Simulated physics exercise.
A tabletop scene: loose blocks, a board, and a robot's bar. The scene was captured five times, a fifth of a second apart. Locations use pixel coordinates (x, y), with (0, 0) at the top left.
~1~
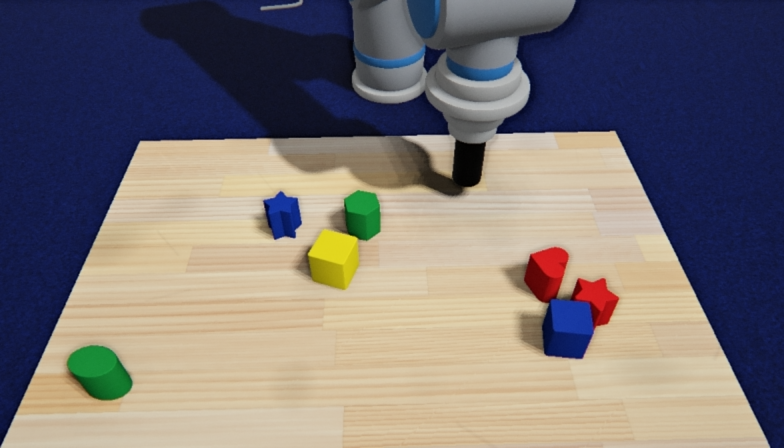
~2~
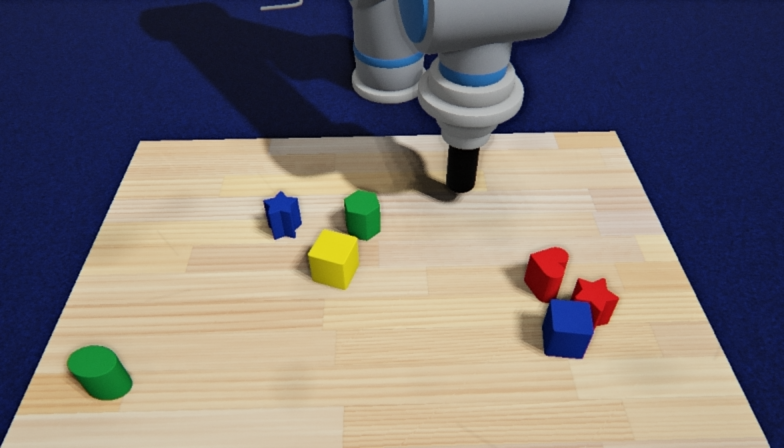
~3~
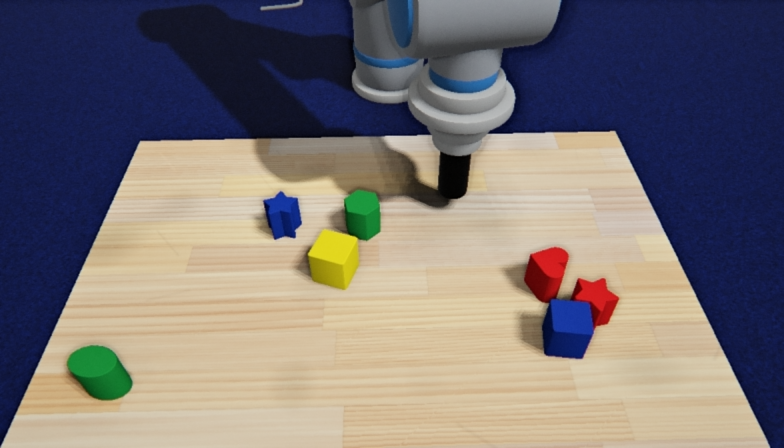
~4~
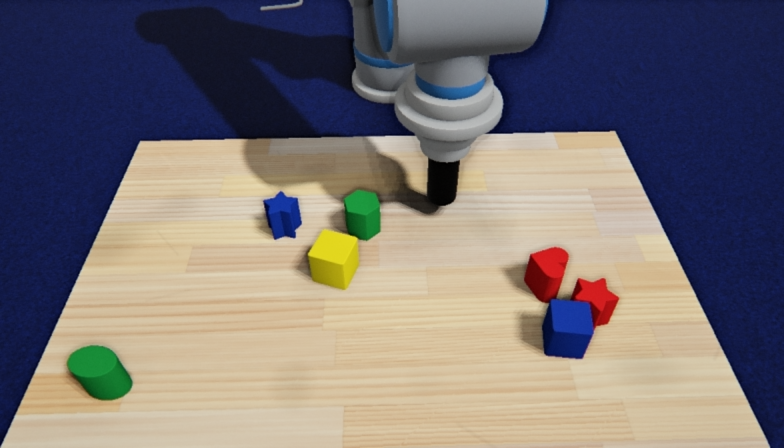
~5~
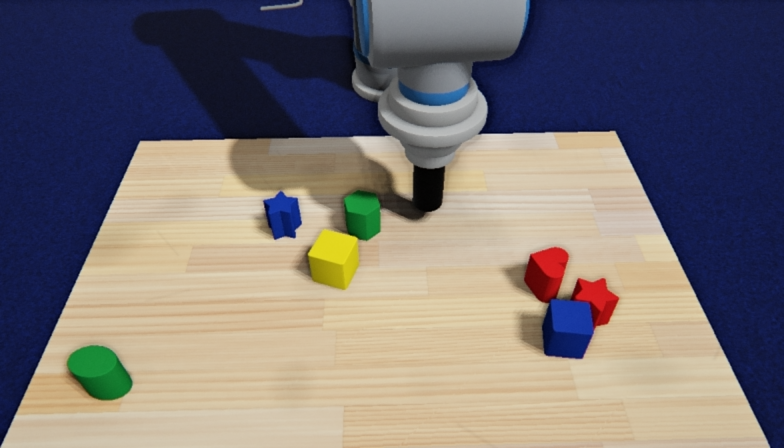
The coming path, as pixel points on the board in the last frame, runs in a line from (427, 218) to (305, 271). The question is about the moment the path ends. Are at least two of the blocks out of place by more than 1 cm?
I believe so.
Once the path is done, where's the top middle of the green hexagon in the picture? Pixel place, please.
I'd expect the centre of its top face to be at (333, 205).
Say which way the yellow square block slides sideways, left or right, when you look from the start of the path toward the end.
Measured against the direction from start to end, the yellow square block shifts toward the left-hand side.
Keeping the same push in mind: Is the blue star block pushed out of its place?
It seems not.
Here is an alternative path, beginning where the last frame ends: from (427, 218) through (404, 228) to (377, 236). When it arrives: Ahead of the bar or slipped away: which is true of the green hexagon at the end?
Still being pushed.
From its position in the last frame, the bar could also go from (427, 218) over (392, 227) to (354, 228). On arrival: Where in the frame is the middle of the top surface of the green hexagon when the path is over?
It sits at (320, 202).
The first path, step by step. One third of the way, bar at (387, 221); green hexagon at (354, 202), turned 15° clockwise.
Two thirds of the way, bar at (345, 239); yellow square block at (327, 251); green hexagon at (333, 205), turned 85° clockwise.
At the end, bar at (302, 257); blue star block not moved; yellow square block at (301, 273), turned 35° anticlockwise; green hexagon at (333, 205), turned 85° clockwise.
